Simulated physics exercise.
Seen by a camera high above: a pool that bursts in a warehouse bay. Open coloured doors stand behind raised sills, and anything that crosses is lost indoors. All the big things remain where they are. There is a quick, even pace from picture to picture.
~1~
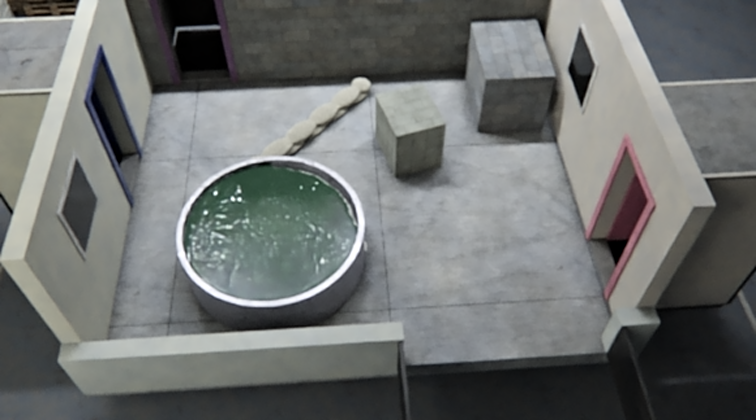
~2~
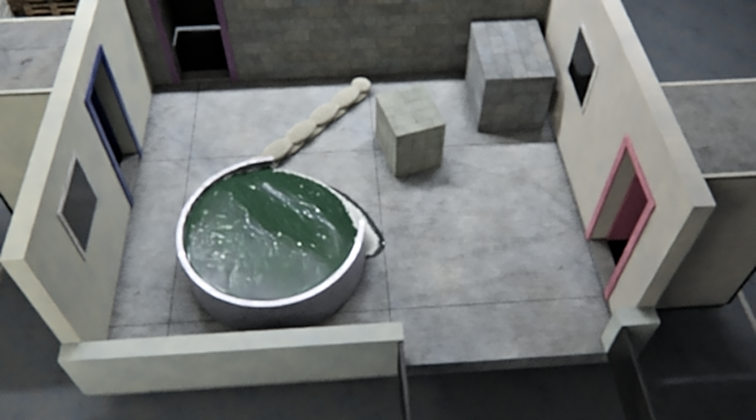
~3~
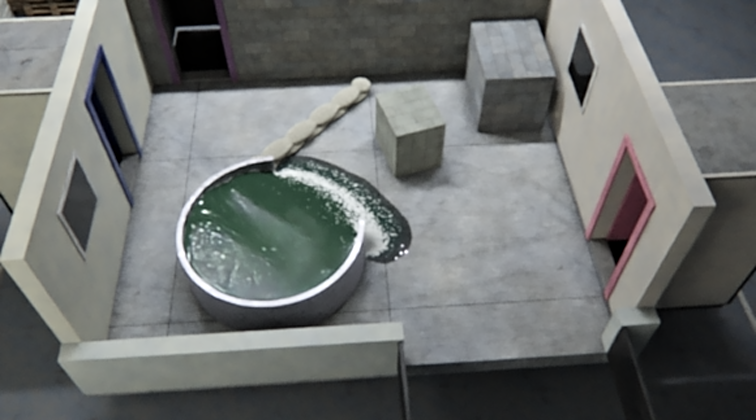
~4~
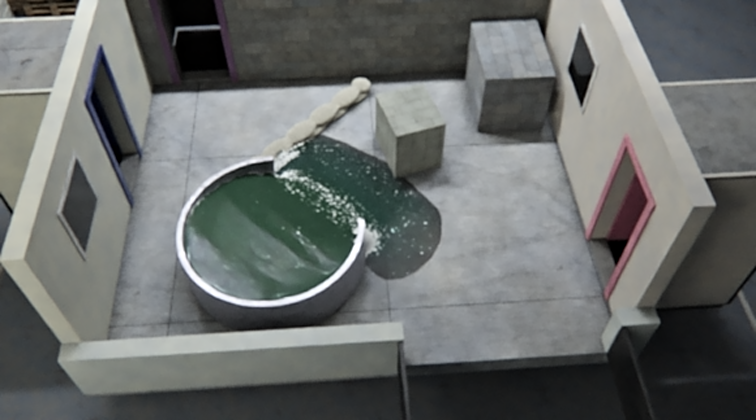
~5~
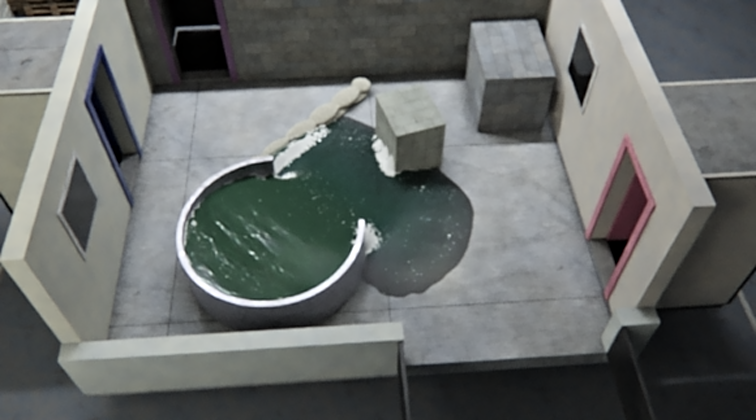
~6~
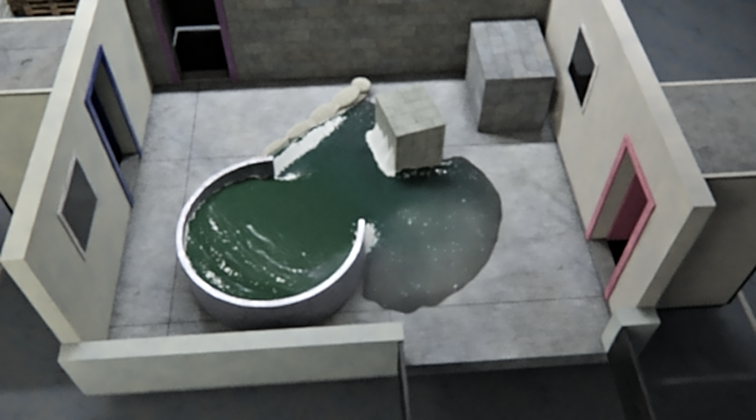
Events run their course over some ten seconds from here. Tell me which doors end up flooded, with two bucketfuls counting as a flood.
Here is how it goes: The purple door escapes flooding; the blue door escapes flooding; the pink door ends up flooded.
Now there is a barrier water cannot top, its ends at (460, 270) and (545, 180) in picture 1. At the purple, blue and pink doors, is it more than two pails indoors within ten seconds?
Okay, so the purple door comes in short, the blue door comes in short, and the pink door comes in short.
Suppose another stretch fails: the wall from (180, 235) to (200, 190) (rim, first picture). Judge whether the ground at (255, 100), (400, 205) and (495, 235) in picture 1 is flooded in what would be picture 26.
Point by point: Soaked; unwetted; unwetted.
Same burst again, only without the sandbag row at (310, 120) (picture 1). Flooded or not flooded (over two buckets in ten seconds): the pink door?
Exceeds the mark at the pink door.
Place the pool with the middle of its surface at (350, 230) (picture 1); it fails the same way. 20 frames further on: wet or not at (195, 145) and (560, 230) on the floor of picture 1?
I'd say spared for the first and watered for the second.
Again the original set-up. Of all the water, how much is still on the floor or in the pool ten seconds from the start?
That works out to about 62 per cent.
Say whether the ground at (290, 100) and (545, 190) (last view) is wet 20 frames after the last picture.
In order: Swamped and swamped.
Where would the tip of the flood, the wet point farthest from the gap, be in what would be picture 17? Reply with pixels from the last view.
Close to (526, 69).
A moment on, water covers 35 % of the floor; the purple door not reached, the blue door not reached, the pink door not reached.
Next, water covers 45 % of the floor; the purple door not reached, the blue door not reached, the pink door under two buckets in.
Then, water covers 60 % of the floor; the purple door wet at the sill, nothing in, the blue door wet at the sill, nothing in, the pink door over two buckets in.
Later, water covers 85 % of the floor; the purple door wet at the sill, nothing in, the blue door wet at the sill, nothing in, the pink door far over two buckets in.
In the end, water covers 95 % of the floor; the purple door wet at the sill, nothing in, the blue door wet at the sill, nothing in, the pink door far over two buckets in.
